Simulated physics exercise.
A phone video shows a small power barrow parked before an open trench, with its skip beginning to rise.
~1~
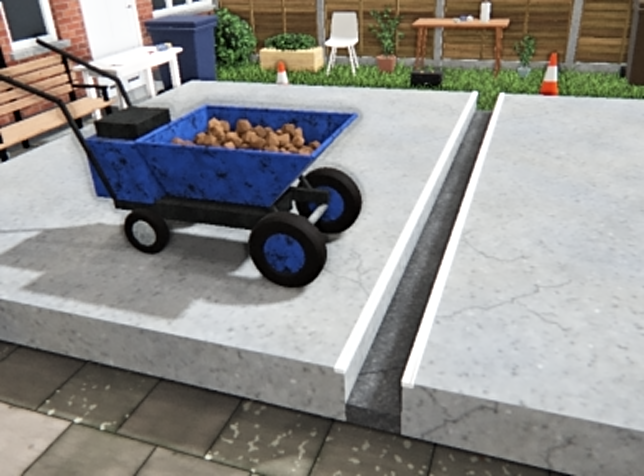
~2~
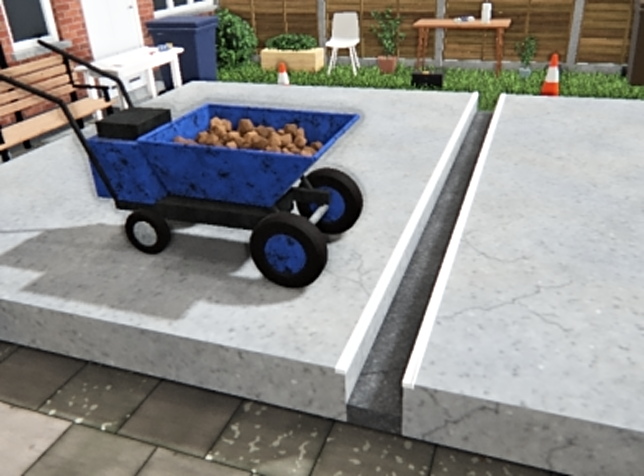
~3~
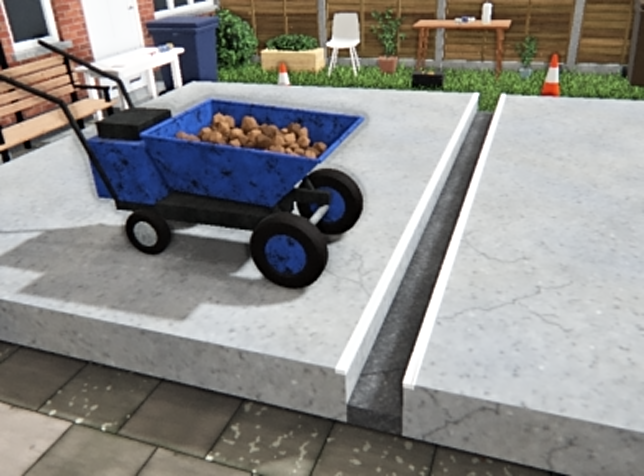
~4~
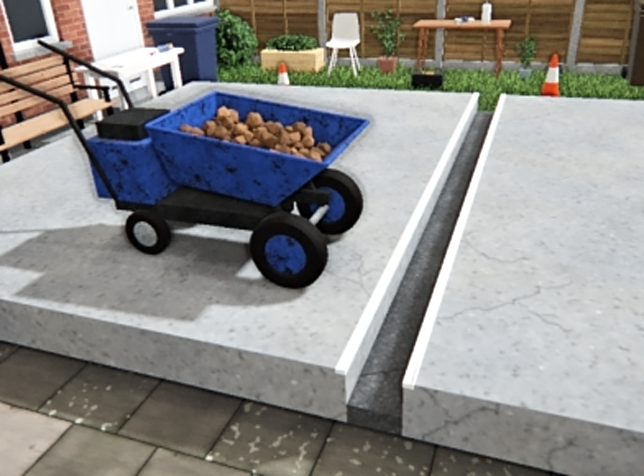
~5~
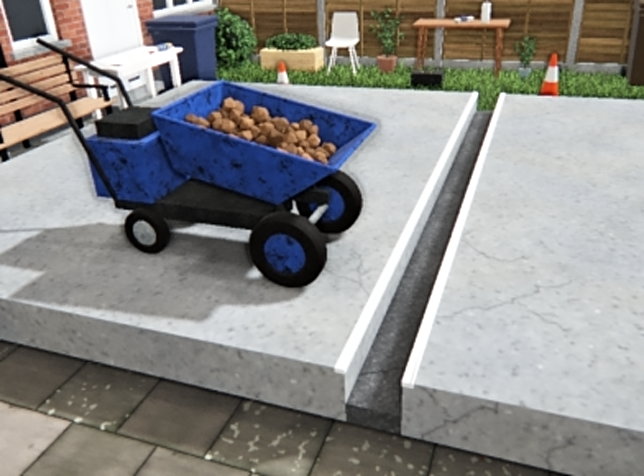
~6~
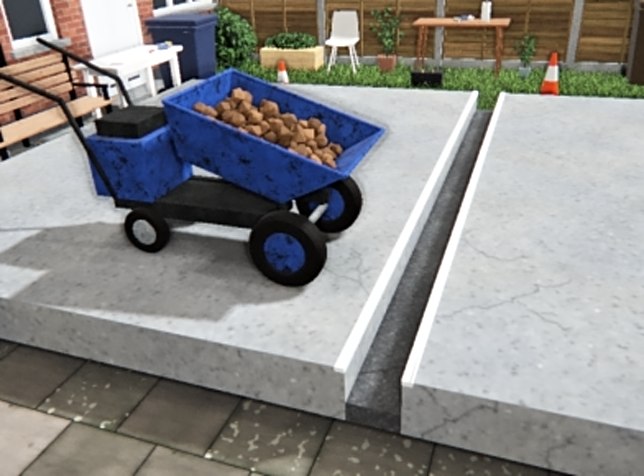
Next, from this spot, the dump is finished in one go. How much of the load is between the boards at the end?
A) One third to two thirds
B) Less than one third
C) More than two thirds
One third to two thirds.
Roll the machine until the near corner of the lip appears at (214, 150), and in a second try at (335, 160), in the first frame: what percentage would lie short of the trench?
70 % and 0 %.
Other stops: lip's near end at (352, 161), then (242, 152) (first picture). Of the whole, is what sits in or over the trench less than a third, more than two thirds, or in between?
Lab note - position 1: Below one third; position 2: Between a third and two thirds.
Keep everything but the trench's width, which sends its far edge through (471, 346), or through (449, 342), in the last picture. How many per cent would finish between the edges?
You'd get 100 % in the first case and 80 % in the second.
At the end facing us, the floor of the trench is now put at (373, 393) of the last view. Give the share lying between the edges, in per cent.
Estimated share: Approx. 50 %.
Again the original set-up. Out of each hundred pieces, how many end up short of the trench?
About 0 %.
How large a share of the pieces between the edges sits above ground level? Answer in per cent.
Around 10 in a hundred.
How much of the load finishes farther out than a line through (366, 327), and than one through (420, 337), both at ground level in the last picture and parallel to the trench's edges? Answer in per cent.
About 100 percent, then about 50 percent.
Shortly afterwards, skip tipped steeply; the whole lot in the skip.
Next, skip tipped steeply; near two thirds in the skip; a little in or heaped over the trench; a little beyond it; a little falling.
Some moments later, skip tipped right over; only a few in the skip; near half in or heaped over the trench; near half beyond it.
In the end, skip tipped right over; near half in or heaped over the trench; near half beyond it.
